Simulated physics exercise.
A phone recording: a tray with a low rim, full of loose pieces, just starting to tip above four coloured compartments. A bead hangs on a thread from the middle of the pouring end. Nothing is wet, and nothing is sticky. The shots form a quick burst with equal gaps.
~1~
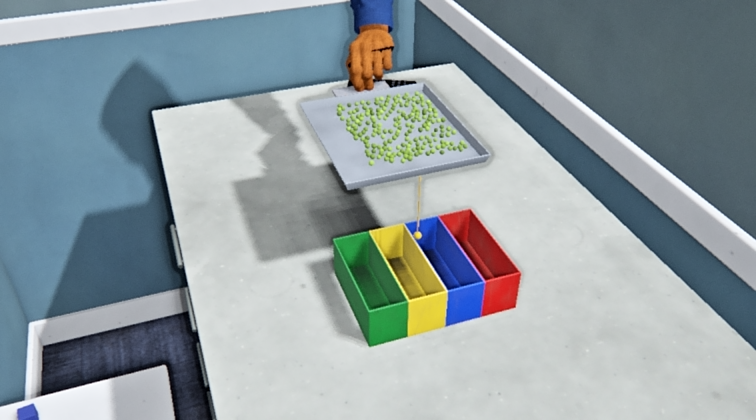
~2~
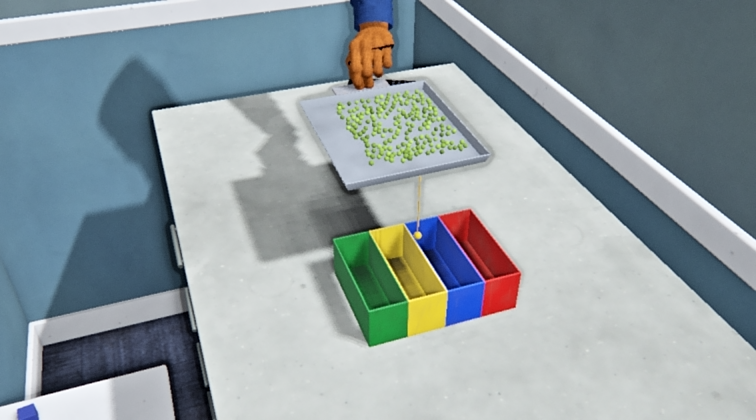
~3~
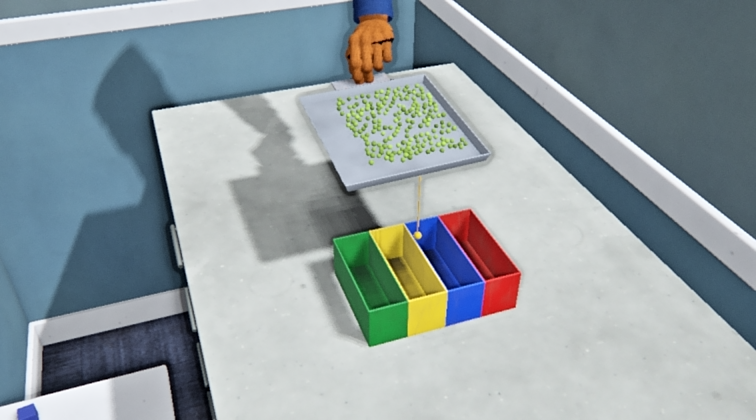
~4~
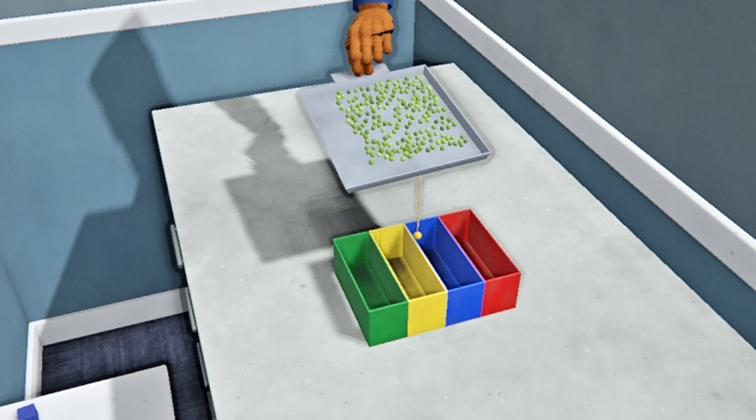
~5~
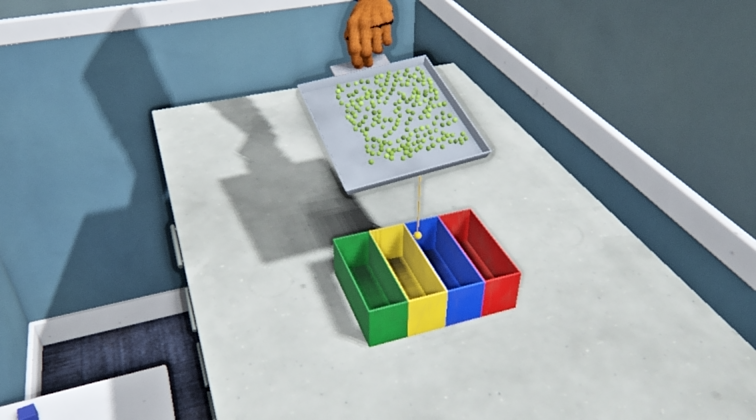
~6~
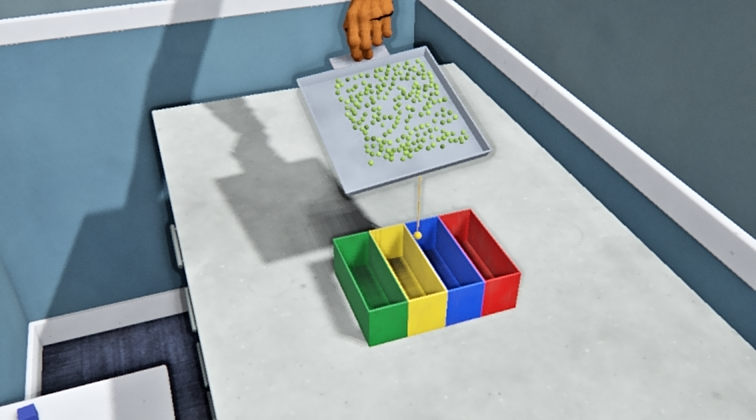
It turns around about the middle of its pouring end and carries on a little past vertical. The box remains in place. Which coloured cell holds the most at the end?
The green cell holds the most.
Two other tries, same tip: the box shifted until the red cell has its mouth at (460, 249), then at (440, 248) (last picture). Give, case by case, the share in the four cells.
Try 1: Some 100 %; try 2: Some 100 %.
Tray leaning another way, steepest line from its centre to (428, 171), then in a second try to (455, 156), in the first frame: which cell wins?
First: That red cell, second: That red cell.
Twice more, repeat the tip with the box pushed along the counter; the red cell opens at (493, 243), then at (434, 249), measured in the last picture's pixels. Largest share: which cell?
The green cell, then yellow.
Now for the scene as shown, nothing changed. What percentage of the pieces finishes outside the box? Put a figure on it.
About 10 per cent.
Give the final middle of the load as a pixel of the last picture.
Near (372, 302).
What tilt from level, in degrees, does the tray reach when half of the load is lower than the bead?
About 85 degrees.
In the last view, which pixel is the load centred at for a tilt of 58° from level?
Somewhere around pixel (376, 188) in the last picture.
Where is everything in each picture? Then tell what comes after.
Corners of the pouring end at (348, 181) and (486, 153), level; middle of the load at (396, 125), dried peas; bead on its thread at (417, 235); green cell at (389, 321); yellow cell at (427, 311); blue cell at (465, 301); red cell at (501, 291), in the first frame.
Corners of the pouring end at (348, 181) and (486, 153), level; middle of the load at (396, 124), in the second frame.
Corners of the pouring end at (348, 183) and (486, 152), tipped barely, lowest at the left corner; middle of the load at (396, 121), in the third frame.
Corners of the pouring end at (348, 185) and (487, 151), tipped a little, lowest at the left corner; middle of the load at (396, 116), in the fourth frame.
Corners of the pouring end at (348, 187) and (487, 150), tipped a little, lowest at the left corner; middle of the load at (396, 111), in the fifth frame.
Corners of the pouring end at (348, 189) and (487, 149), tipped clearly, lowest at the left corner; middle of the load at (396, 108); green cell at (389, 321); yellow cell at (427, 311); blue cell at (465, 301); red cell at (501, 291), in the sixth frame.
Soon after the last picture, tray tipped steeply; most on the tray; a small part in the green cell; a stray few in the yellow cell; a stray few in the blue cell; about a quarter falling or outside the box.
A little later, tray tipped right over; a small part on the tray; about half in the green cell; a small part in the yellow cell; a stray few in the blue cell; a stray few in the red cell; about a quarter falling or outside the box.
Later still, tray tipped past a quarter turn; about two thirds in the green cell; about a quarter in the yellow cell; a stray few in the blue cell; a stray few in the red cell; a small part falling or outside the box.
At rest, tray tipped past a quarter turn; about two thirds in the green cell; about a quarter in the yellow cell; a stray few in the blue cell; a stray few in the red cell; a small part outside the box.
